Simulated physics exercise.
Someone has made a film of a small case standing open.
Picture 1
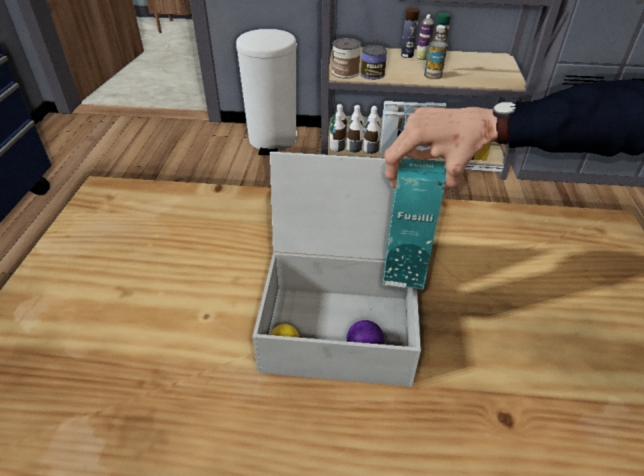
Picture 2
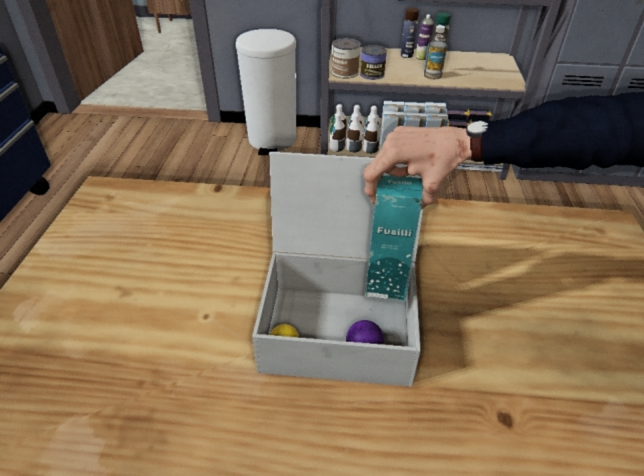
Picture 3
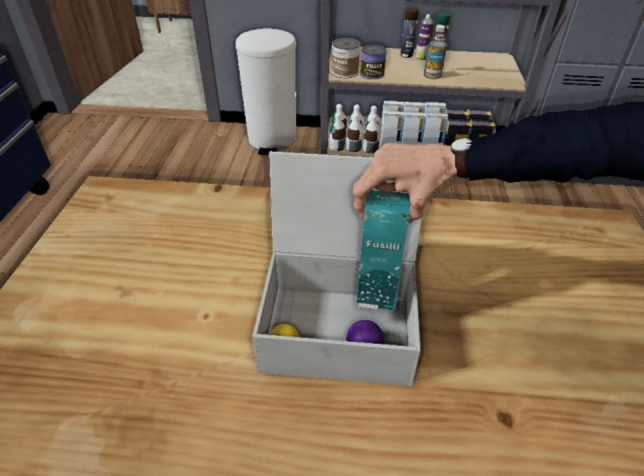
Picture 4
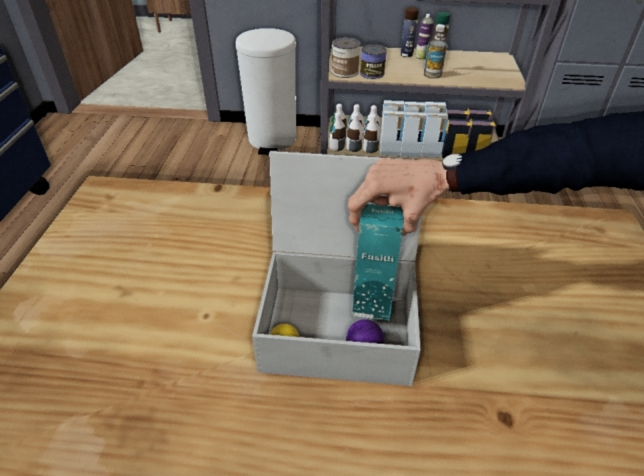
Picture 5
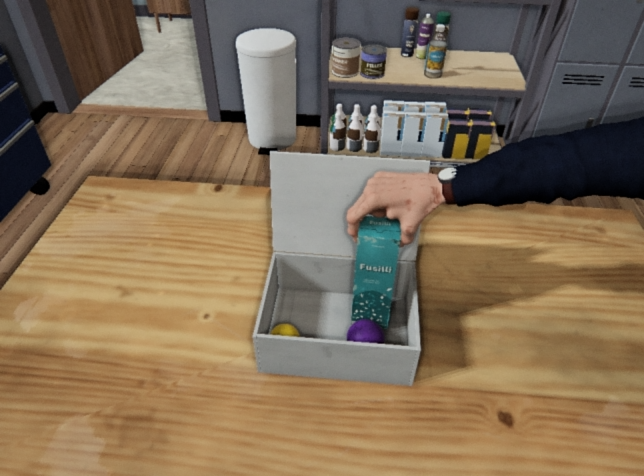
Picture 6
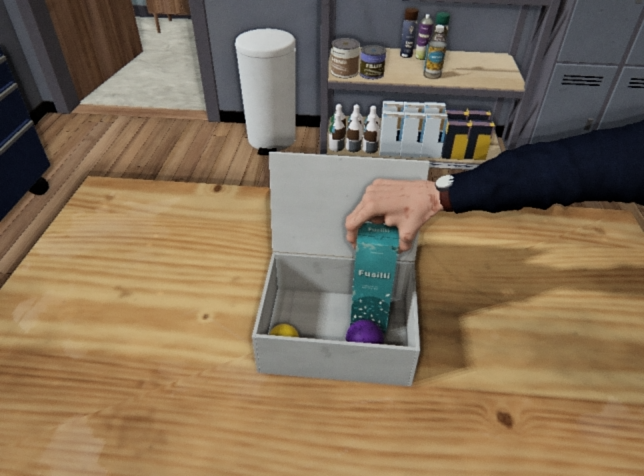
A hand lowers a turquoise carton into an open case containing yellow and purple balls.
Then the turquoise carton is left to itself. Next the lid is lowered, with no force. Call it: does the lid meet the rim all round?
No, the lid is held open.
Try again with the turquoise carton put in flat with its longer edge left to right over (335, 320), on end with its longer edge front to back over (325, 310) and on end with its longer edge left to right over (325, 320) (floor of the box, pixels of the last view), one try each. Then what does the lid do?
Lid, try 1: Fully down; try 2: Propped open; try 3: Propped open.
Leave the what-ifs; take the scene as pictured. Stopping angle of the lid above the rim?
I'd say roughly 18 degrees above the rim.
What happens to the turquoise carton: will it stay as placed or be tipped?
Observation: It tilts over.
Then, 1.40 s after the last picture, lid 74° above the rim.
Then, 2.20 s after the last picture, lid 44° above the rim; turquoise carton tipped 23° from how it was near (372, 300).
Then, 2.50 s after the last picture, lid 18° above the rim; turquoise carton tipped 58° from how it was near (367, 314); purple ball rolled a little.
At rest, lid 17° above the rim; tipped over in the box, turquoise carton; the other 2 in place. Seen from the same camera at the end, turquoise carton near (367, 311).
